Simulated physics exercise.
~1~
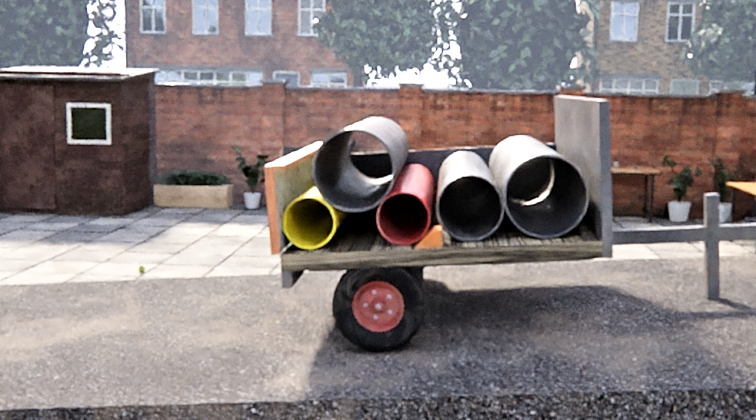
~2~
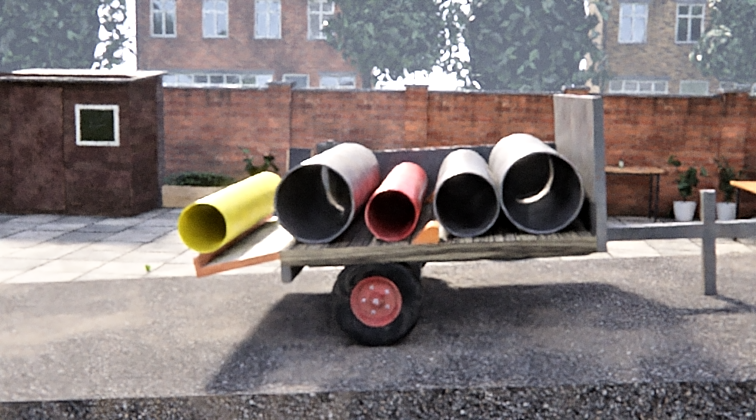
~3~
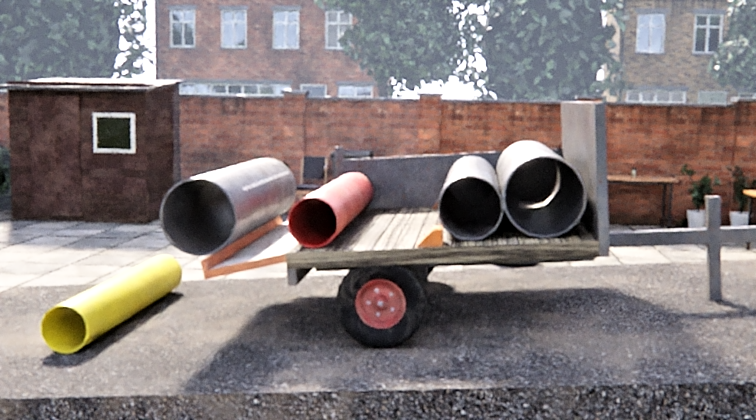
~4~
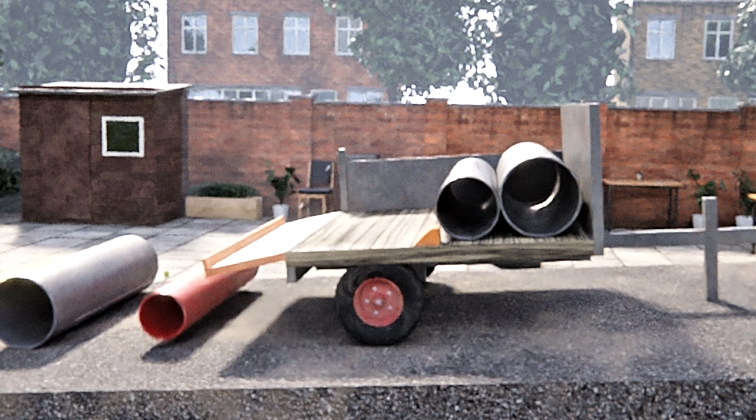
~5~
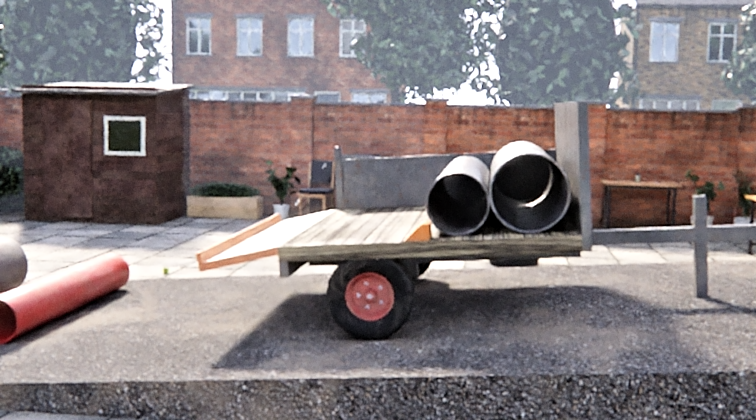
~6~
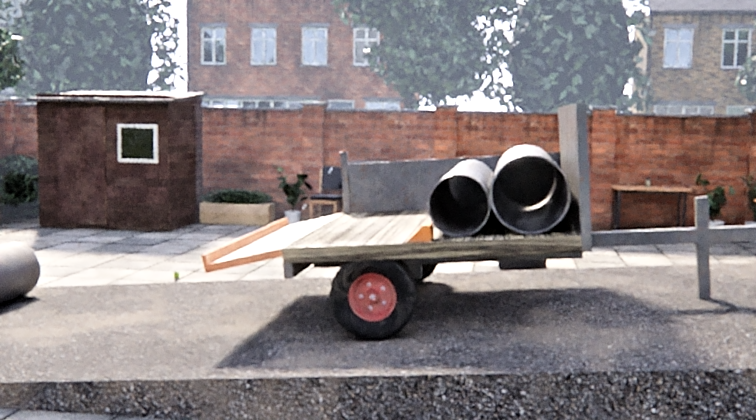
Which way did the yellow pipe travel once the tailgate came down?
The yellow pipe moved to the left, going over the lowered tailgate and onto the ground.
